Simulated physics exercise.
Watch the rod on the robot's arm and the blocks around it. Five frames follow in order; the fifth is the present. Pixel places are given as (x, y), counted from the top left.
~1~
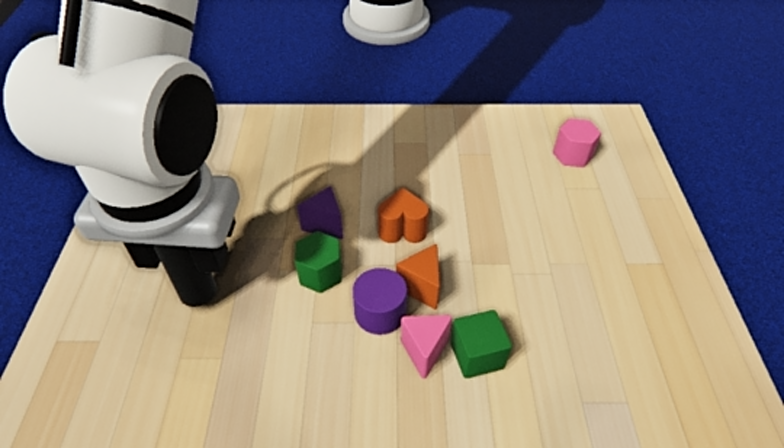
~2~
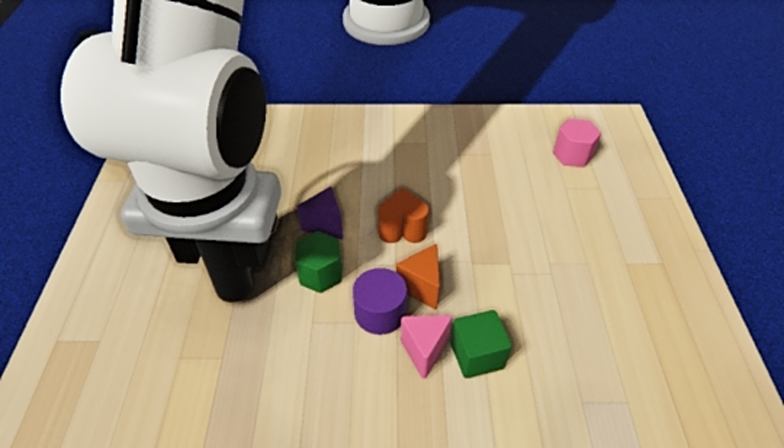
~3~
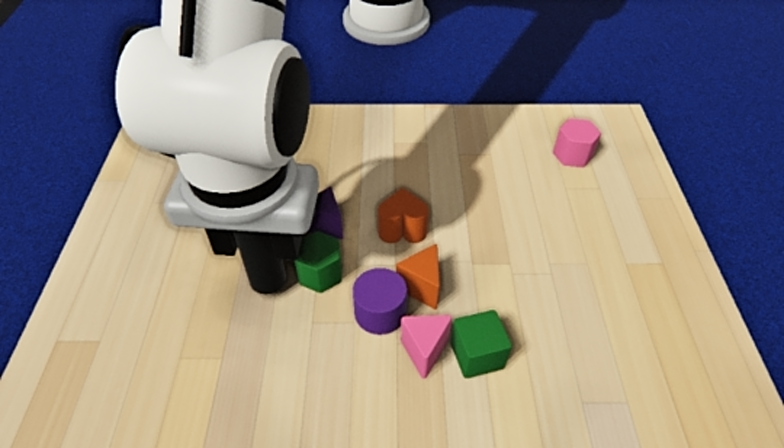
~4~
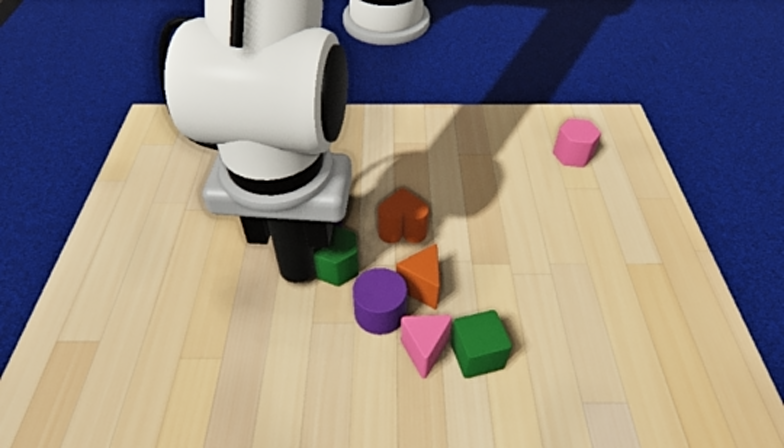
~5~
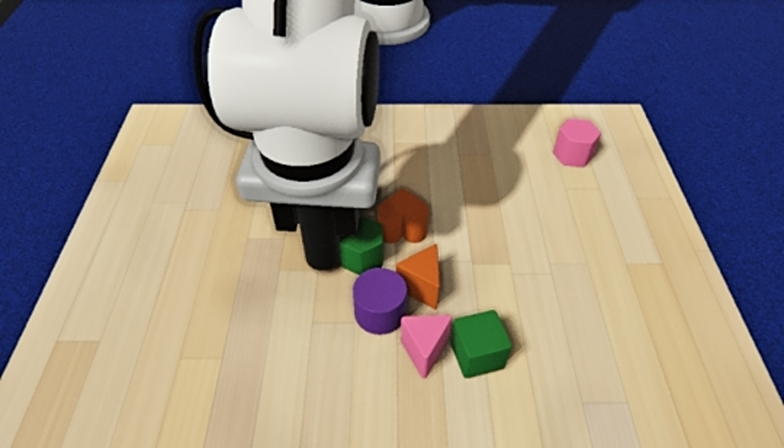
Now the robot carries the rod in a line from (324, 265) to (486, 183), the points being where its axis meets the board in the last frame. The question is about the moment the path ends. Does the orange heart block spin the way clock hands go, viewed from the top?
Final answer: No.
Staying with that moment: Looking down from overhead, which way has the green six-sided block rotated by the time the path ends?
Clockwise from above.
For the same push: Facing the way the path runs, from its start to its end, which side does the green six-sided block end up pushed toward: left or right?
It moves right.
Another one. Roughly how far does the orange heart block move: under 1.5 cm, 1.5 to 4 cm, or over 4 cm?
Goes over 4 cm.
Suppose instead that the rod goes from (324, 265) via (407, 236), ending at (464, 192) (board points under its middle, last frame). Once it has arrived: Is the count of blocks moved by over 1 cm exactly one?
Final answer: No.
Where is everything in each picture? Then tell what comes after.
The first frame shows rod's lower end at (198, 292); purple triangular block at (323, 202); green six-sided block at (317, 250); orange heart block at (403, 205).
The second frame shows rod at (235, 288); blocks still.
The third frame shows rod at (268, 280); blocks still.
The fourth frame shows rod at (298, 269); green six-sided block at (335, 243).
The fifth frame shows rod at (323, 257); purple triangular block hidden; green six-sided block at (361, 233); orange heart block at (403, 205).
What follows on the original path. One third of the way, rod at (384, 227); green six-sided block at (417, 225), turned 30° clockwise; orange heart block at (435, 192), turned 55° anticlockwise.
Two thirds of the way, rod at (438, 200); green six-sided block at (423, 226), turned 50° clockwise; orange heart block at (473, 177), turned 45° anticlockwise.
At the end, rod at (487, 175); purple triangular block still; green six-sided block at (423, 226), turned 50° clockwise; orange heart block at (525, 160), turned 25° anticlockwise.
